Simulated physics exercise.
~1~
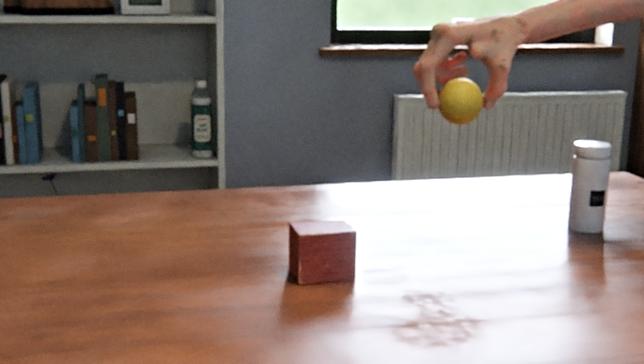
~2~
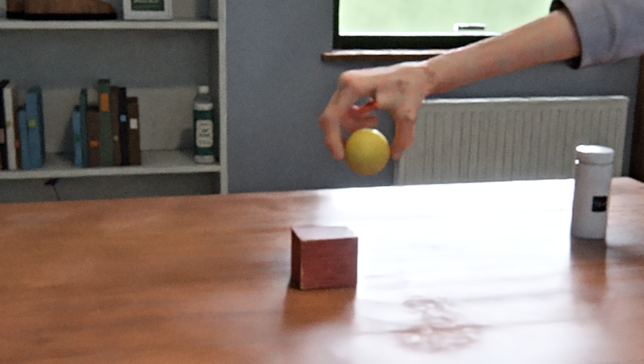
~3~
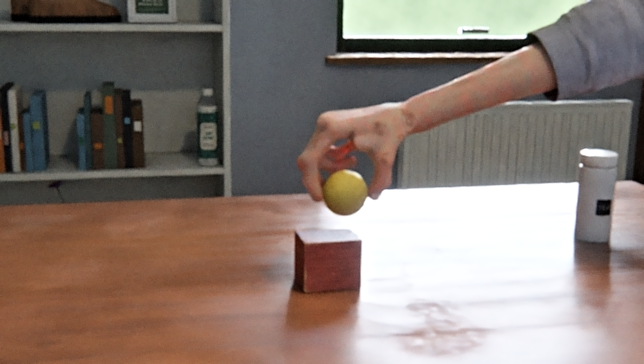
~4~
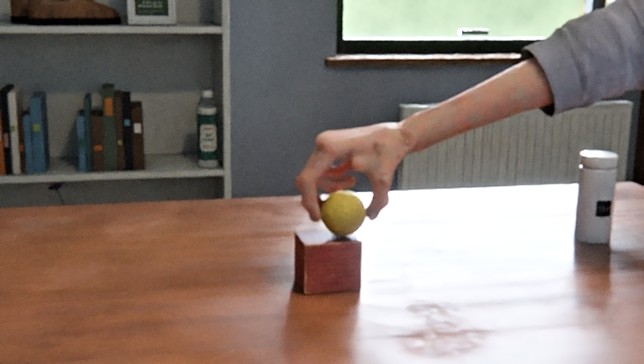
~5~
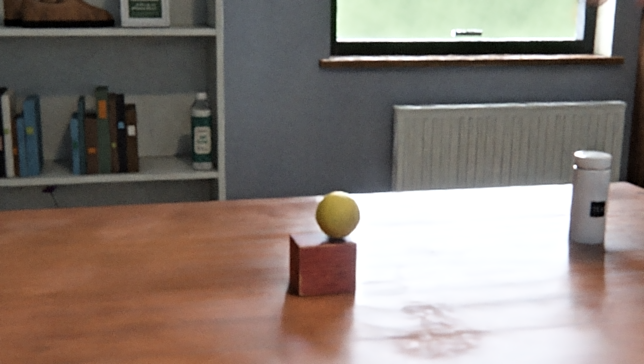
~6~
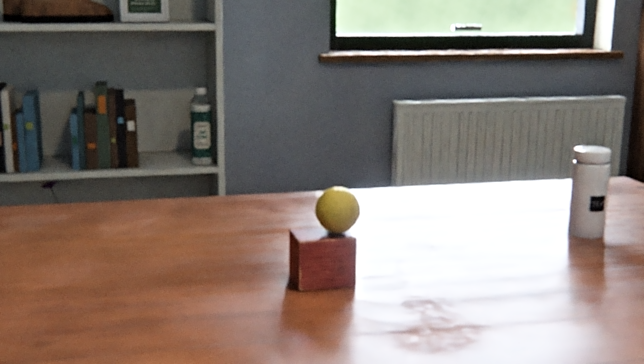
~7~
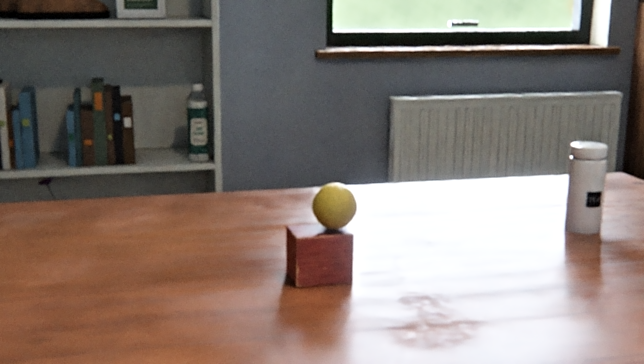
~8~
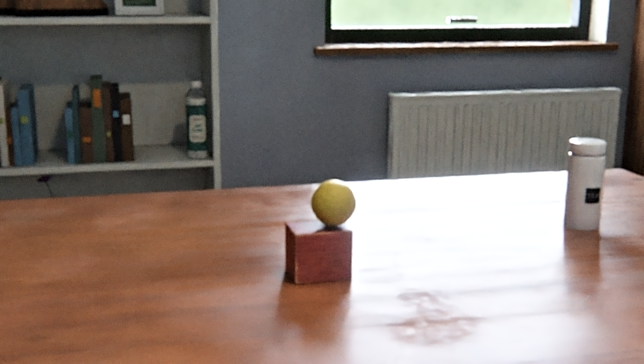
On a wooden table in a room with a bookshelf and a window, a hand carried a yellow lemon left and down onto a red block, then let go and withdrew, and the lemon stayed balanced there, with a white shaker standing off to the right.
